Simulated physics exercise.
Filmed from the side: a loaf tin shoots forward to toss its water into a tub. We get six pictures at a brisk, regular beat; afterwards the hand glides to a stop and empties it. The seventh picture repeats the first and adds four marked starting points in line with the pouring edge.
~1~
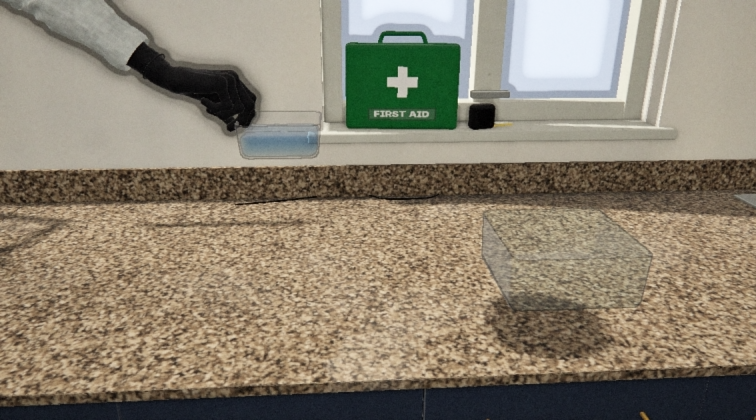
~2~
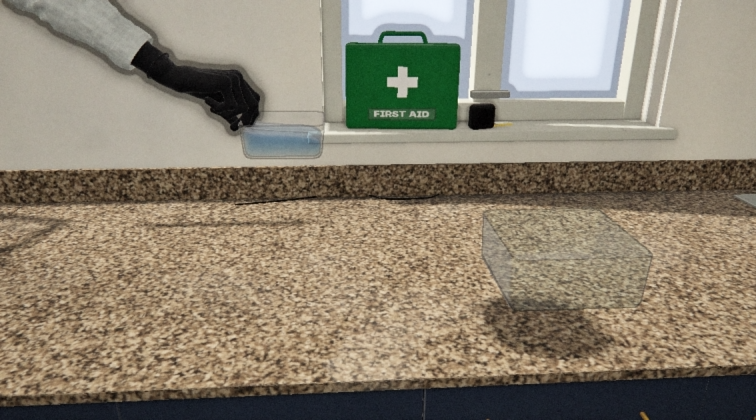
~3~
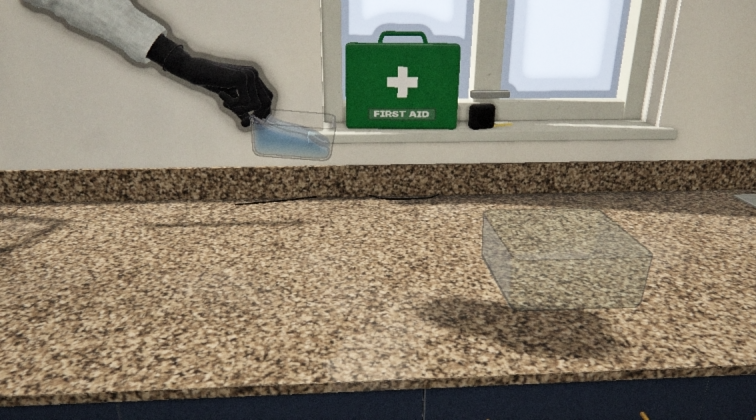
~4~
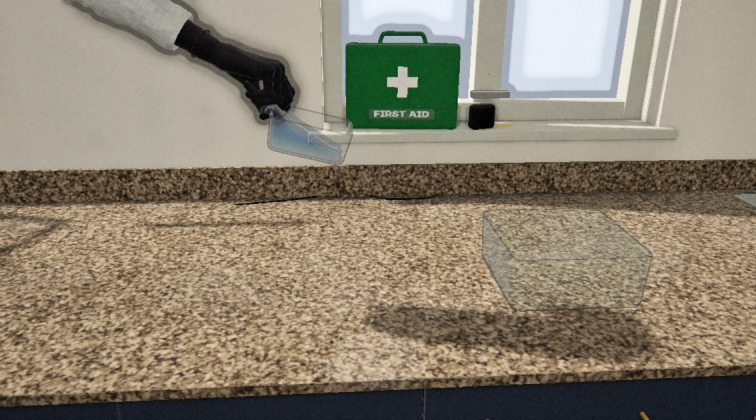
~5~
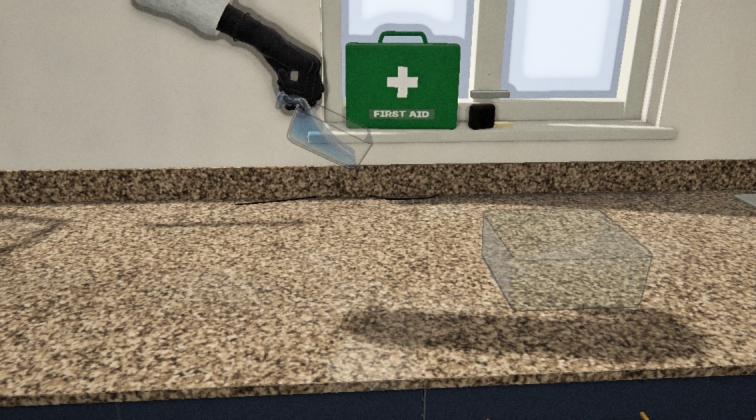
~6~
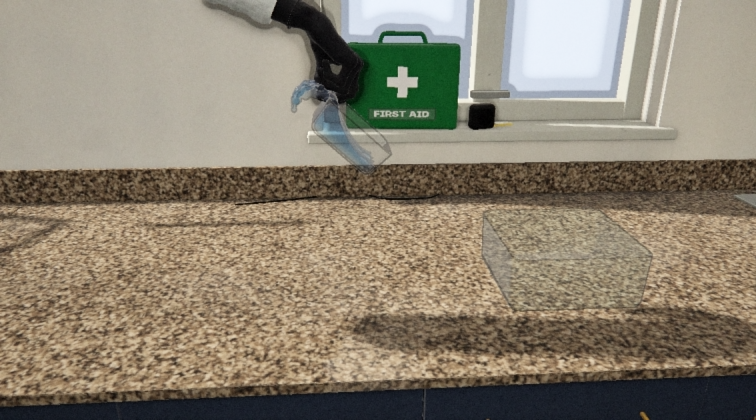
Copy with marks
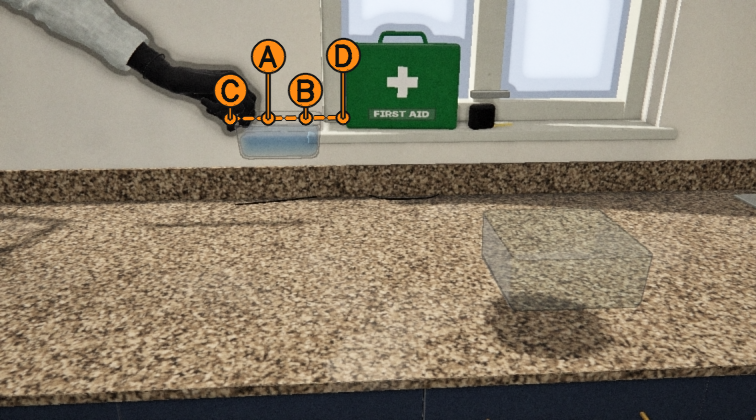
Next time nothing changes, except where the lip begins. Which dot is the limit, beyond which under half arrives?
I would pick place D.
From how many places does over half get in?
One.
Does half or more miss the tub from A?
Yes, it does.
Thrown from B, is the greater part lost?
Yes, it does.
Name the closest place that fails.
That would be B.
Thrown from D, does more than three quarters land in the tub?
No, it does not.
On the marked copy, A at (268, 118); B at (305, 118); C at (230, 118); D at (343, 117).
With A, about 5 % lands in the tub, 93 % falls short.
With B, about 25 % lands in the tub, 70 % falls short and 5 % goes beside or beyond.
With C, about 0 % lands in the tub, 98 % falls short.
With D, about 63 % lands in the tub, 27 % falls short and 10 % goes beside or beyond.
